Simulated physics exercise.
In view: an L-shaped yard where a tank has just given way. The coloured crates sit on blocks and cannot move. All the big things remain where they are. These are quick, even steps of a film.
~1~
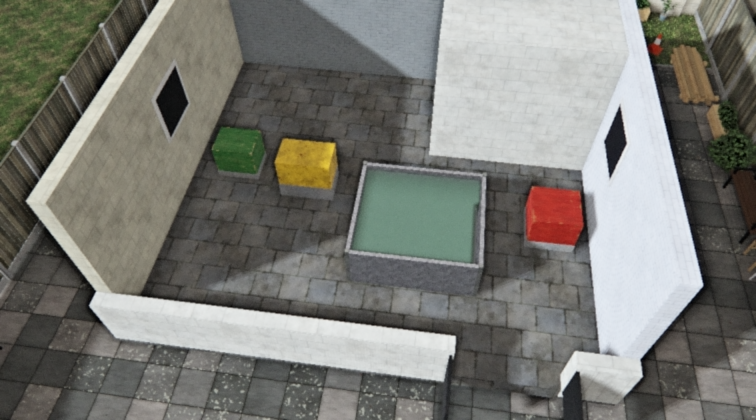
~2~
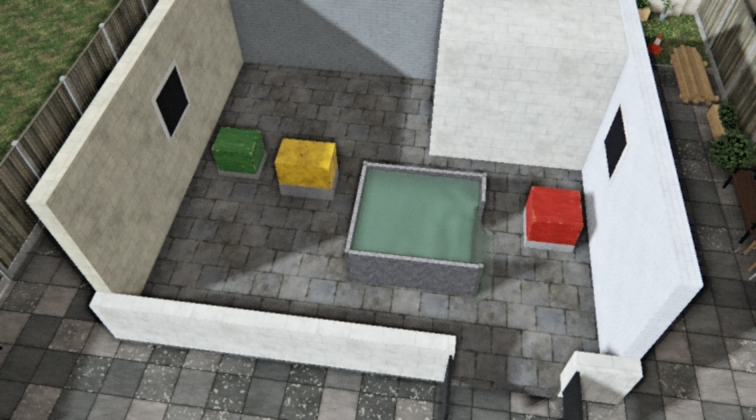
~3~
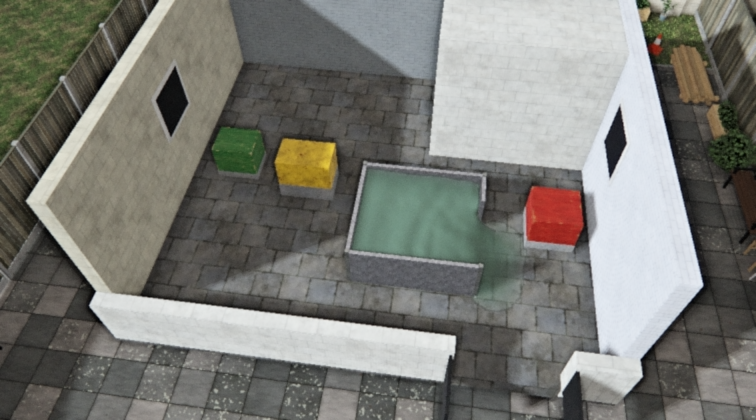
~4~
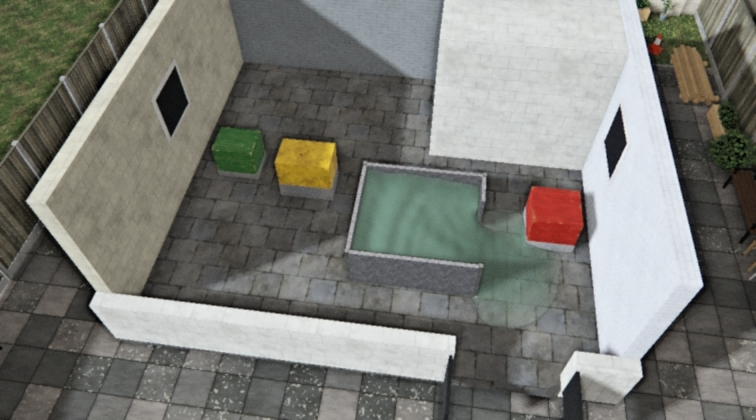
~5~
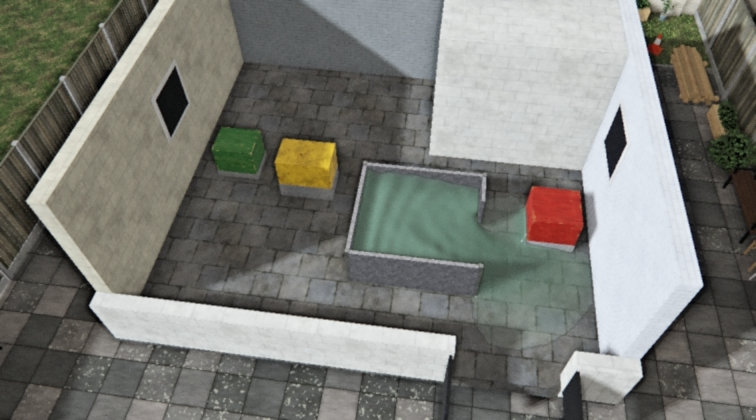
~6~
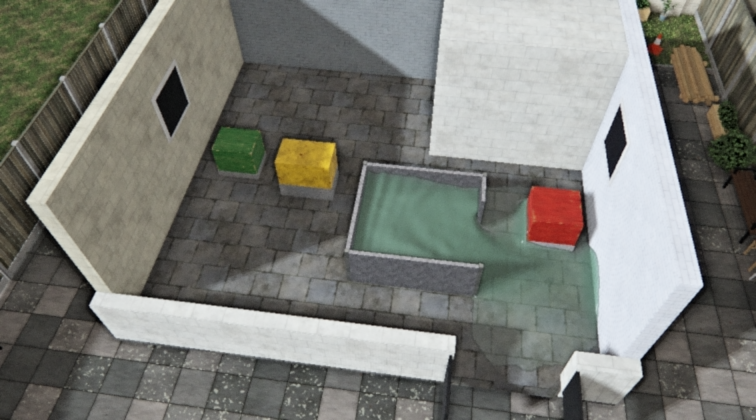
In a paved, walled yard with green, yellow and red blocks, greenish water sat still in an open tank, then poured out through a gap on its right side and spread around the red block.
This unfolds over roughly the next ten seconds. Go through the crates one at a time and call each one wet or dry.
The red crate is wet. The yellow crate is dry. The green crate is dry.
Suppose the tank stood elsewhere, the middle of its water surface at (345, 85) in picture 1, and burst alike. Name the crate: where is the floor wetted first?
Answer: The red-painted one.
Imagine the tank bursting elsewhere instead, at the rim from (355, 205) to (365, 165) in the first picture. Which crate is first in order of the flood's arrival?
Answer: The yellow crate.
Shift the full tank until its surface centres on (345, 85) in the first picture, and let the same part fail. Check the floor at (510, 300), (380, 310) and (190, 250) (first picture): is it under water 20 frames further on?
Taking the three spots in order: Swamped, swamped, bare.
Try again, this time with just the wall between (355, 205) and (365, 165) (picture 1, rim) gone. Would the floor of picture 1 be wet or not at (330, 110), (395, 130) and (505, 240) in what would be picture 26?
Read off point by point, the answer is soaking, soaking, not soaked.
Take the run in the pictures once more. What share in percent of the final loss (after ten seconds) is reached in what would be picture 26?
Around 35 % of the total, roughly.
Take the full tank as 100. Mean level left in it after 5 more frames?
Near 58 in a hundred.
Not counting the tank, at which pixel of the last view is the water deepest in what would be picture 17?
It will be deepest around (595, 378).
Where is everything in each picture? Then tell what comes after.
The first frame shows still water in the open tank at (419, 215).
In the second frame, the front is at (486, 231), out from the gap at (476, 252).
In the third frame, water pours out at (476, 253) and has run to (522, 244).
In the fourth frame, the front is at (555, 256), out from the gap at (475, 253).
In the fifth frame, the front is at (591, 295), out from the gap at (475, 253).
In the sixth frame, the front is at (595, 340), out from the gap at (475, 253).
A moment on, water covers 20 % of the floor; the red crate water round its plinth, the yellow crate not reached, the green crate not reached.
Next, water covers 25 % of the floor; the red crate water round its plinth, the yellow crate not reached, the green crate not reached.
Then, water covers 40 % of the floor; the red crate water round its plinth, the yellow crate water round its plinth, the green crate not reached.
Later, water covers 75 % of the floor; the red crate water round its plinth, the yellow crate water round its plinth, the green crate water round its plinth.
In the end, water covers 90 % of the floor; the red crate was topped, the yellow crate stayed above the water, the green crate stayed above the water.
